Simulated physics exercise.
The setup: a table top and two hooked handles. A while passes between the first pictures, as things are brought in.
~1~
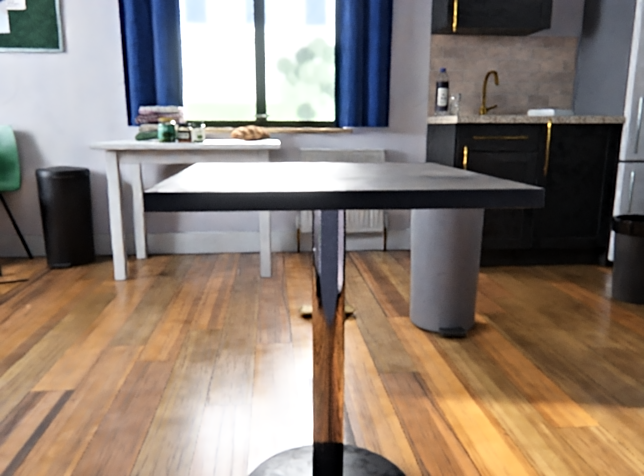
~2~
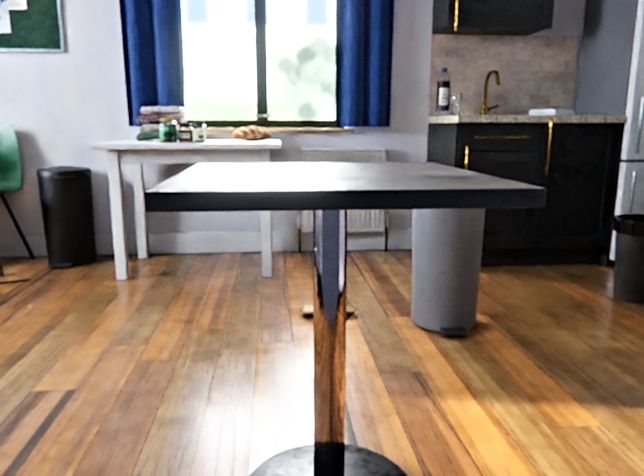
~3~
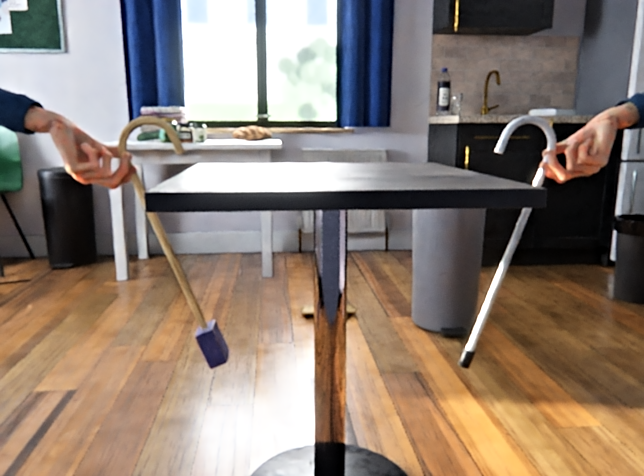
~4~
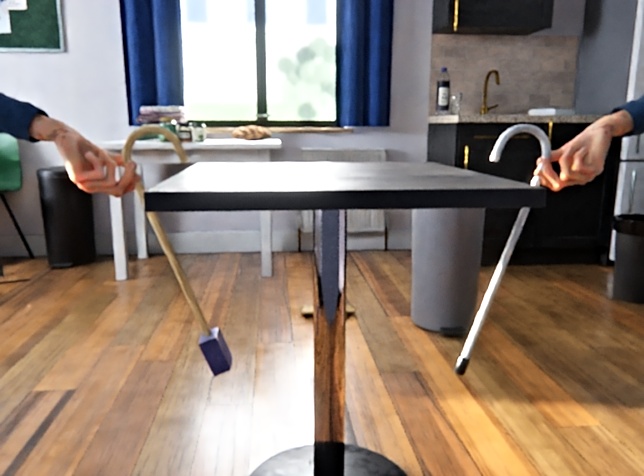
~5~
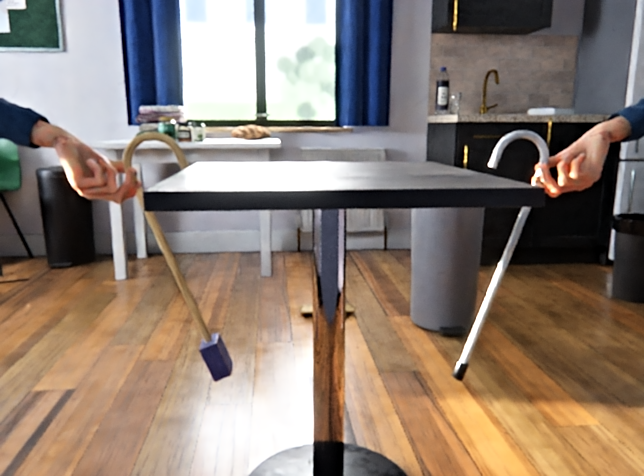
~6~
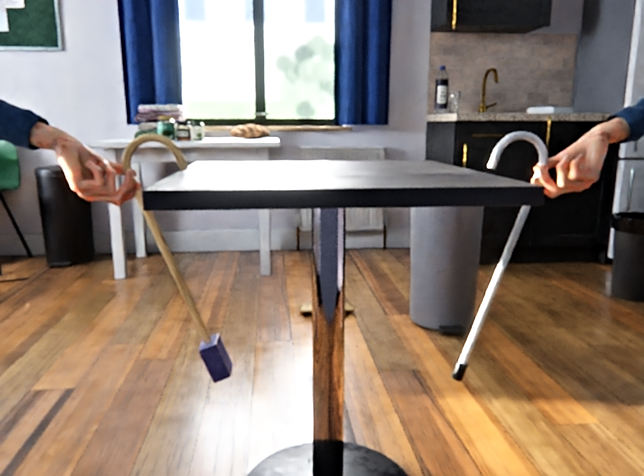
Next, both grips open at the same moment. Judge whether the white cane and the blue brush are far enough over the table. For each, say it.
The white cane will be gone; the blue brush will be left dangling.
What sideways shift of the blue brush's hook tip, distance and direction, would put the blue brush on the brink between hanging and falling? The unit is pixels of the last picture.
Roughly 8 pixels to the left.
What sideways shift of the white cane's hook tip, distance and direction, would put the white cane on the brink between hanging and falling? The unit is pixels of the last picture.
Roughly 16 pixels, to the left.
Then, 0.36 s past the last view, white cane come down near (487, 381); blue brush at rest near (192, 258).
Then, 0.56 s past the last view, white cane in the air near (539, 405); blue brush at rest near (191, 258).
Finally, the white cane slips off, near (573, 462); the blue brush hangs from the table, near (193, 258).
